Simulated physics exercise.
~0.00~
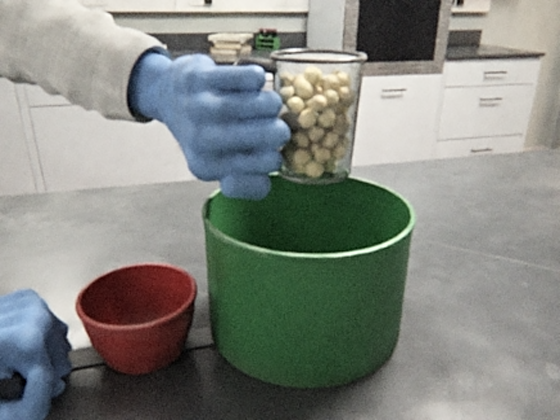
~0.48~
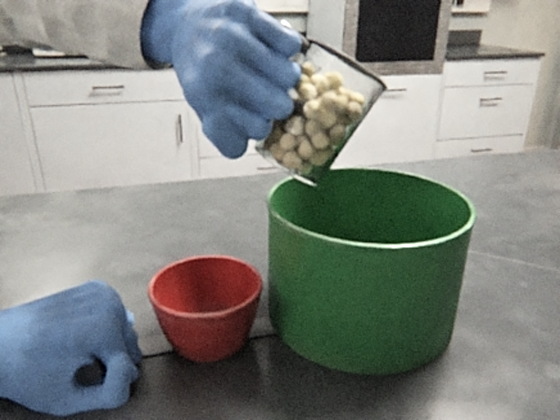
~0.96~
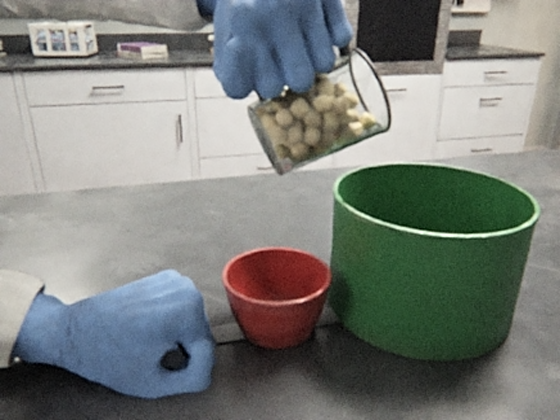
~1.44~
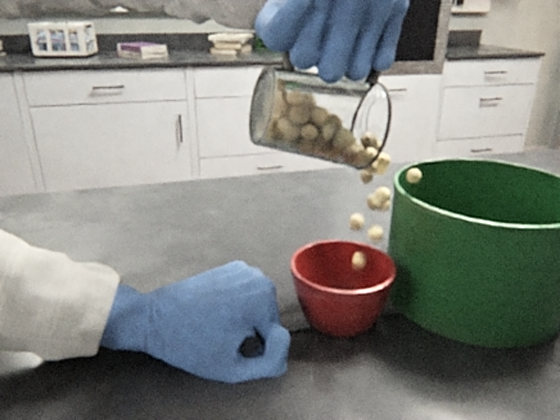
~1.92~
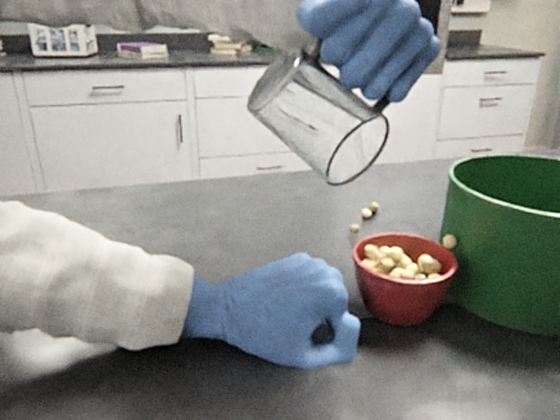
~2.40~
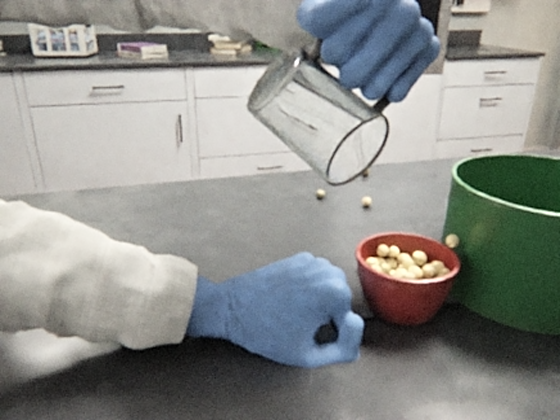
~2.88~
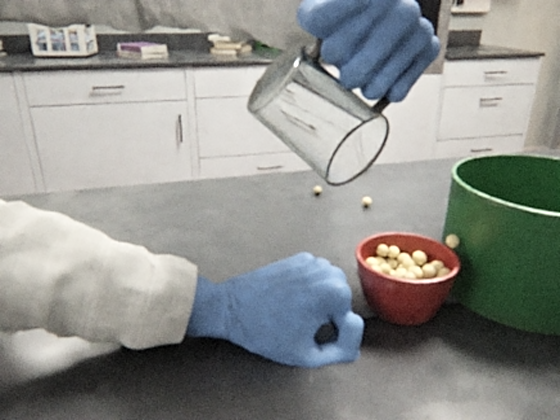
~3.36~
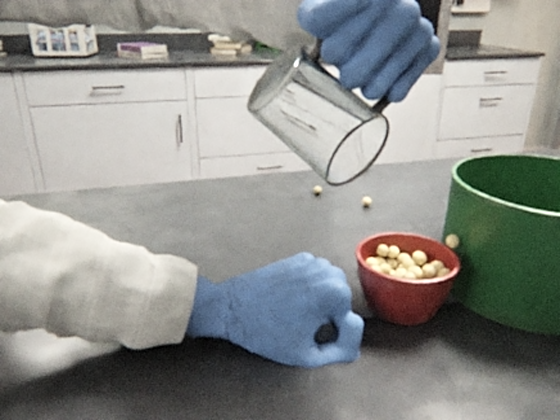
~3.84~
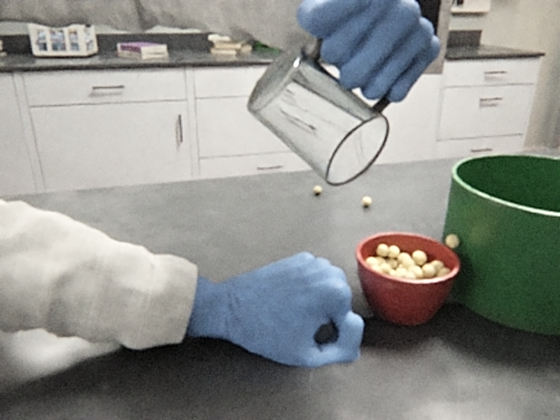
Gloved hand tipping a clear cup of macadamia nuts as pots slide right, most landing in the red bowl, a few outside.
